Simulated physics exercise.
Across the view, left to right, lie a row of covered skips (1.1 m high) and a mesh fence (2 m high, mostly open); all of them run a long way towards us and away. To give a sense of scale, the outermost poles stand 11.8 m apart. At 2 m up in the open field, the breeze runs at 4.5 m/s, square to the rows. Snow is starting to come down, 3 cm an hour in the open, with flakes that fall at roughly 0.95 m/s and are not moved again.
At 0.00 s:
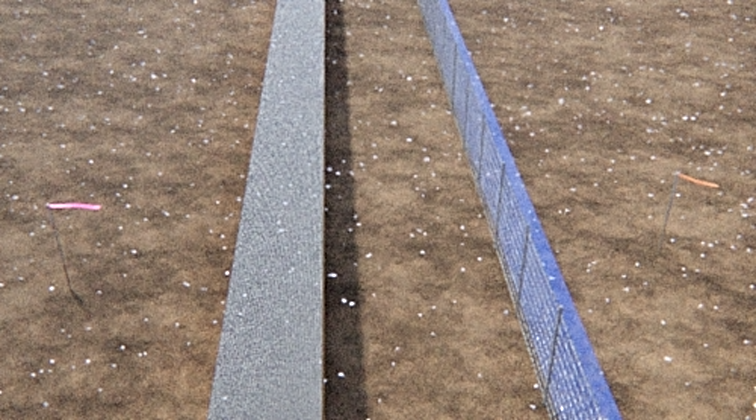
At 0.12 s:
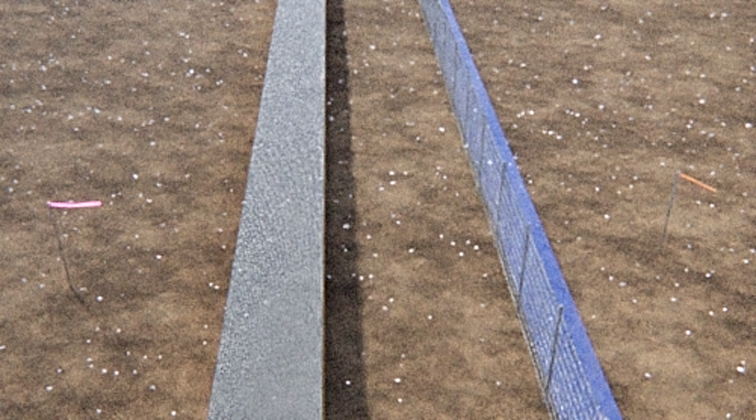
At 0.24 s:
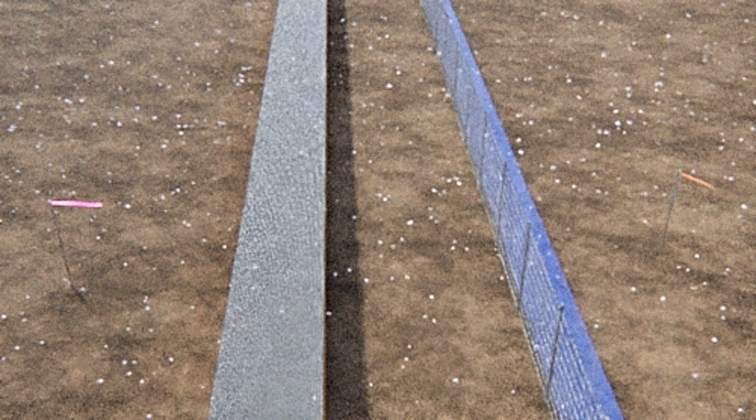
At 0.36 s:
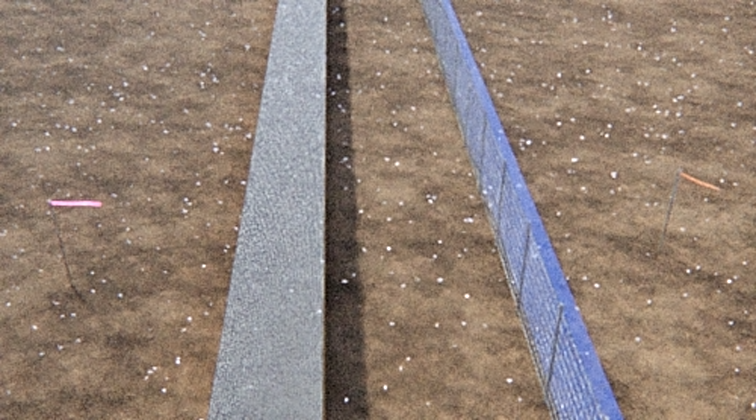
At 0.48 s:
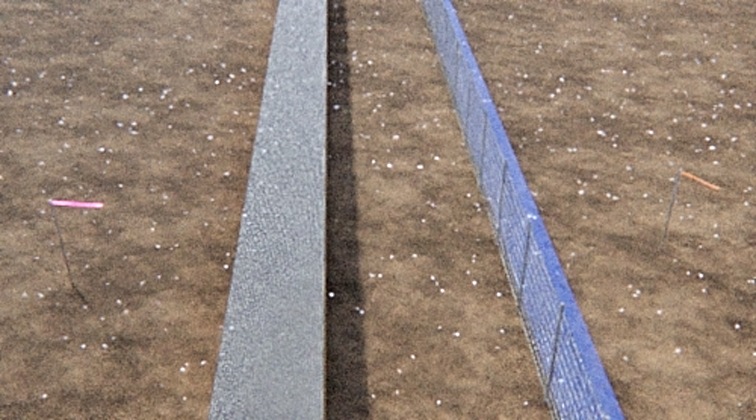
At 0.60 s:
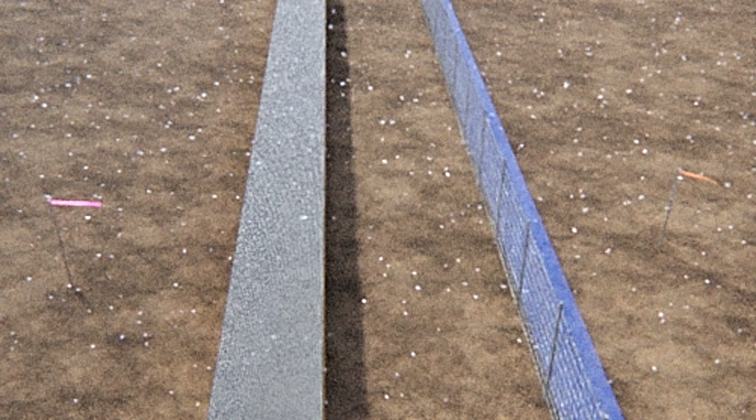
A long grey, flat-topped row and a blue mesh fence run away across bare brown ground, seen from above and looking along their length. The grey row stands left of centre with a dark shadow along its right side, the fence to its right, and thin poles carry a pink ribbon at far left and an orange one at far right. White flakes shift across the view while both ribbons stream rightward, wavering slightly.
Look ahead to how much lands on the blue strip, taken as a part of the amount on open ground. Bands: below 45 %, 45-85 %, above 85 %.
Band: Above 85 %.
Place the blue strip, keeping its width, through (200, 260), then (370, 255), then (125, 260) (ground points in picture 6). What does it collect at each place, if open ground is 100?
First around 100 percent, next around 80 percent, last around 100 percent.
10 minutes on, 5 mm on the blue strip, 5 mm in the open.
30 minutes on, 16 mm on the blue strip, 15 mm in the open.
60 minutes on, 31 mm on the blue strip, 30 mm in the open, so the blue strip has 104 % of the open amount; the left half of it has 102 %, the right half 105 %.
